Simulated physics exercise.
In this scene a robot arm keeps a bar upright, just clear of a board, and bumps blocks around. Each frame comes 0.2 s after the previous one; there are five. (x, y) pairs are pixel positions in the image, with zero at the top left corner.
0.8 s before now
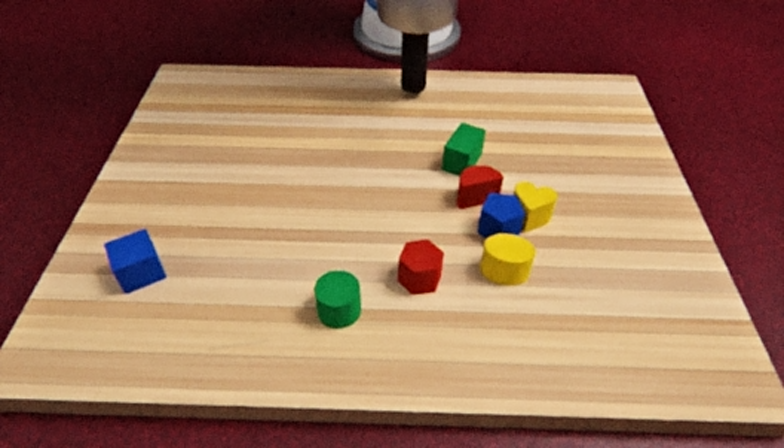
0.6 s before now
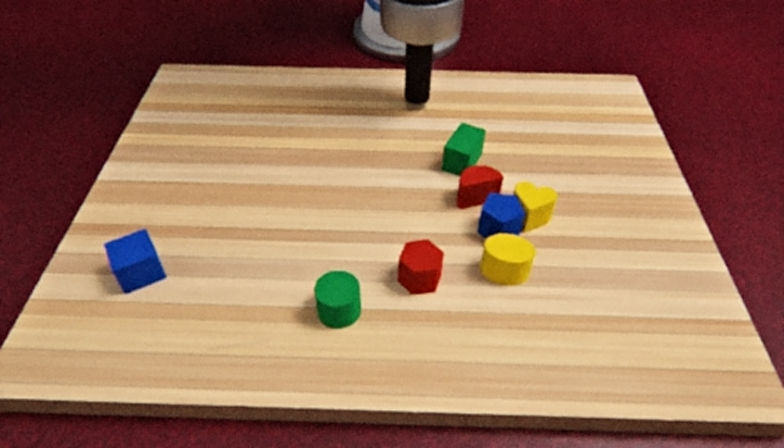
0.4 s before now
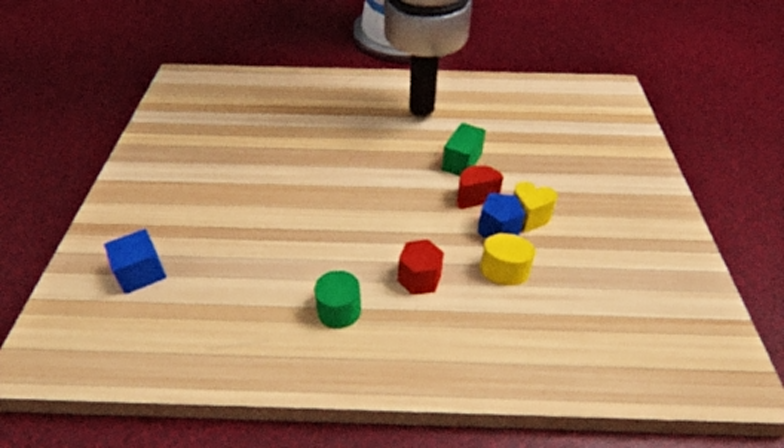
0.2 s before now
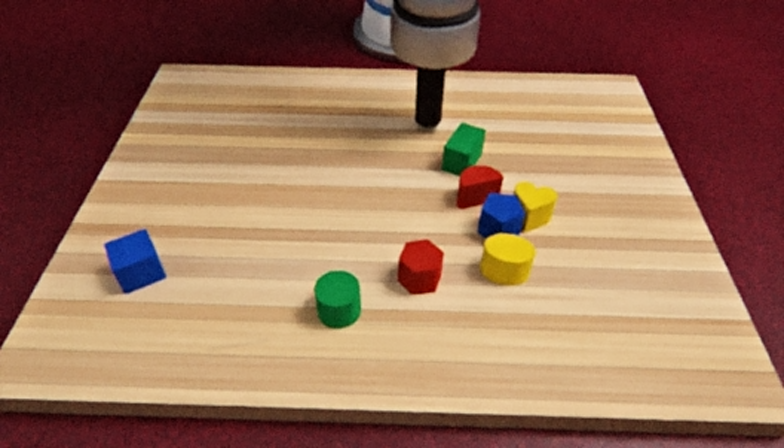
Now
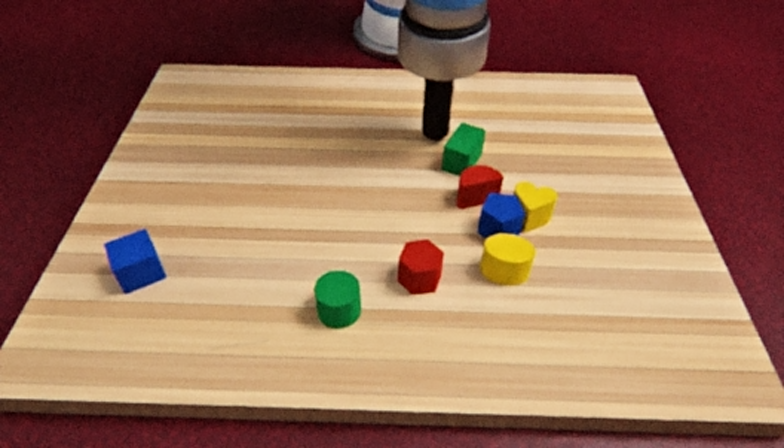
We see a black bar on a robotic arm move gradually forward and slightly right over a wooden board, drawing close to a green block, while the scattered red, blue, yellow and green blocks all stay still.
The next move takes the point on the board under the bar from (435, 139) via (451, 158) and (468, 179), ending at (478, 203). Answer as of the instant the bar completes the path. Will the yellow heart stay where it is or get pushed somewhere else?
The push misses it.
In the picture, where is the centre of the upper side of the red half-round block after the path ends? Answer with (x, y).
Its top middle: (491, 201).
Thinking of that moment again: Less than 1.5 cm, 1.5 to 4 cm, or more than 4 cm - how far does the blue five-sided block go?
The answer will be the middling band, 1.5 to 4 cm.
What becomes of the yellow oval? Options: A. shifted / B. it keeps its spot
B (it keeps its spot)
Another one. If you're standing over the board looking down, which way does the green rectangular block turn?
Viewed from the top, it goes anticlockwise.
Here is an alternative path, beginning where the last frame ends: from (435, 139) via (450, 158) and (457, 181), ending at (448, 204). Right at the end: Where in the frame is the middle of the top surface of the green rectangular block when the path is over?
Its top middle will sit at (491, 152).
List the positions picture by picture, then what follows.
The first frame shows lower end of the bar at (413, 86), tops of blocks, green rectangular block at (466, 137), red half-round block at (480, 174), blue five-sided block at (503, 206), yellow oval at (510, 247), yellow heart at (535, 194).
The second frame shows bar at (417, 97), blocks as before.
The third frame shows bar at (422, 109), blocks as before.
The fourth frame shows bar at (428, 120), blocks as before.
The fifth frame shows bar at (435, 131), green rectangular block at (466, 137), red half-round block at (480, 174), blue five-sided block at (503, 206), yellow oval at (510, 247), yellow heart at (535, 194).
What follows on the original path. One third of the way, bar at (452, 150); green rectangular block at (479, 146).
Two thirds of the way, bar at (470, 172); green rectangular block at (503, 155), turned 15° anticlockwise; red half-round block at (481, 178), turned 15° clockwise.
At the end, bar at (479, 195); green rectangular block at (507, 157), turned 30° anticlockwise; red half-round block at (491, 201); blue five-sided block at (514, 221), turned 15° anticlockwise; yellow oval not moved; yellow heart not moved.
